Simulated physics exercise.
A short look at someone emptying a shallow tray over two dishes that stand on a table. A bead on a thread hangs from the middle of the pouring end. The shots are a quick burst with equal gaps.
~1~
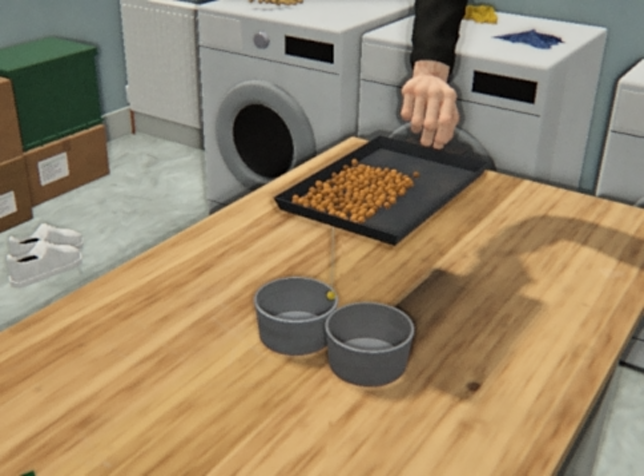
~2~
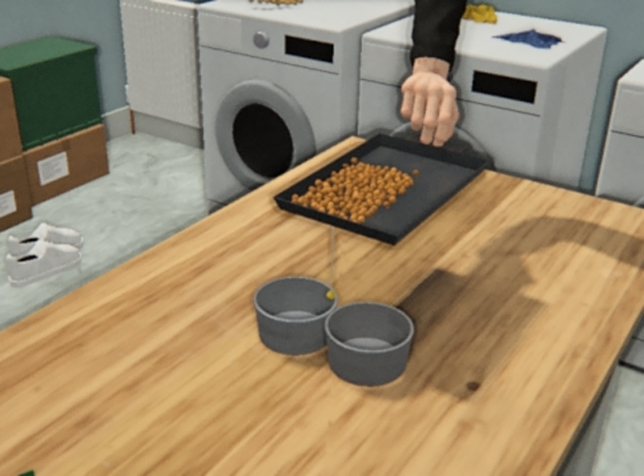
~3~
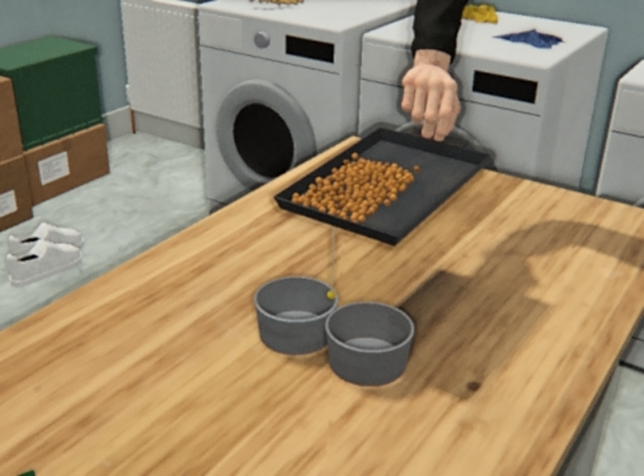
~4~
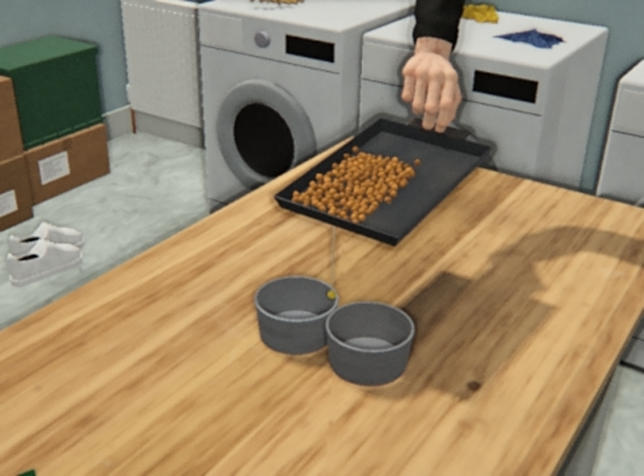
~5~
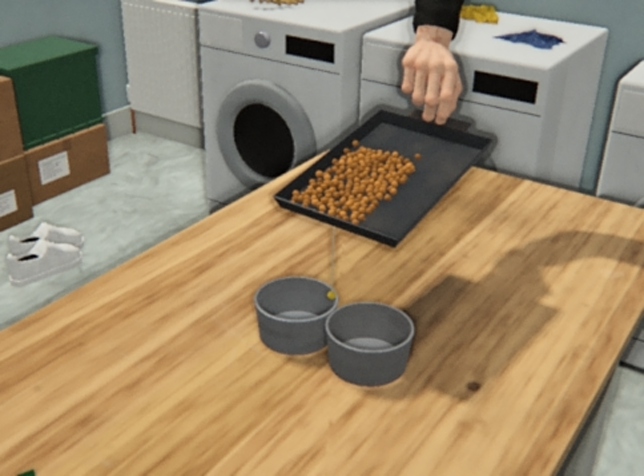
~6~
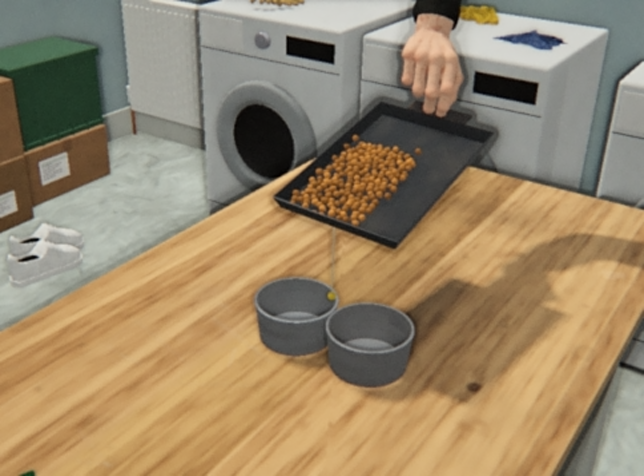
Dark tray of roasted chickpeas tilting slightly as a hand raises its far end above two grey dishes on a wooden table.
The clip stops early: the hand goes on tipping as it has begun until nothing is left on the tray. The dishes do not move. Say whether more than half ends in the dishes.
In the dishes lies more than half of it.
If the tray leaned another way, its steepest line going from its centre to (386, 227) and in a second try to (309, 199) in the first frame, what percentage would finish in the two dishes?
In turn 90 and 80 in a hundred.
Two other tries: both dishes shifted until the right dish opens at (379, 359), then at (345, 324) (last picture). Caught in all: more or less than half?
In turn: The larger part; most of it.
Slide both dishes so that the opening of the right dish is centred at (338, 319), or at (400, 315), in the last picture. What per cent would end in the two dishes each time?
Roughly 50 per cent, and 10 per cent.
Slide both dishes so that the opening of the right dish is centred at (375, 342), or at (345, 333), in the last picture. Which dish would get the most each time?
The first try: The right one. The second: The right one.
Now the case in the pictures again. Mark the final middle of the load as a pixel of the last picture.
Near (352, 367).
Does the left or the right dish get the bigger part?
It is right.
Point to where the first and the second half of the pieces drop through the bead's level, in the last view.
At about (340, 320), then at (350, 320).
Just after the last frame, tray tipped steeply; every one on the tray.
A moment on, tray tipped right over; roughly half on the tray; about a tenth in the right dish; just a few in the left dish; about a tenth outside both; roughly a third in the air.
Further on, tray tipped past a quarter turn; roughly two thirds in the right dish; about a tenth in the left dish; roughly a third outside both.
When it is over, tray tipped past a quarter turn; roughly two thirds in the right dish; about a tenth in the left dish; roughly a third outside both.
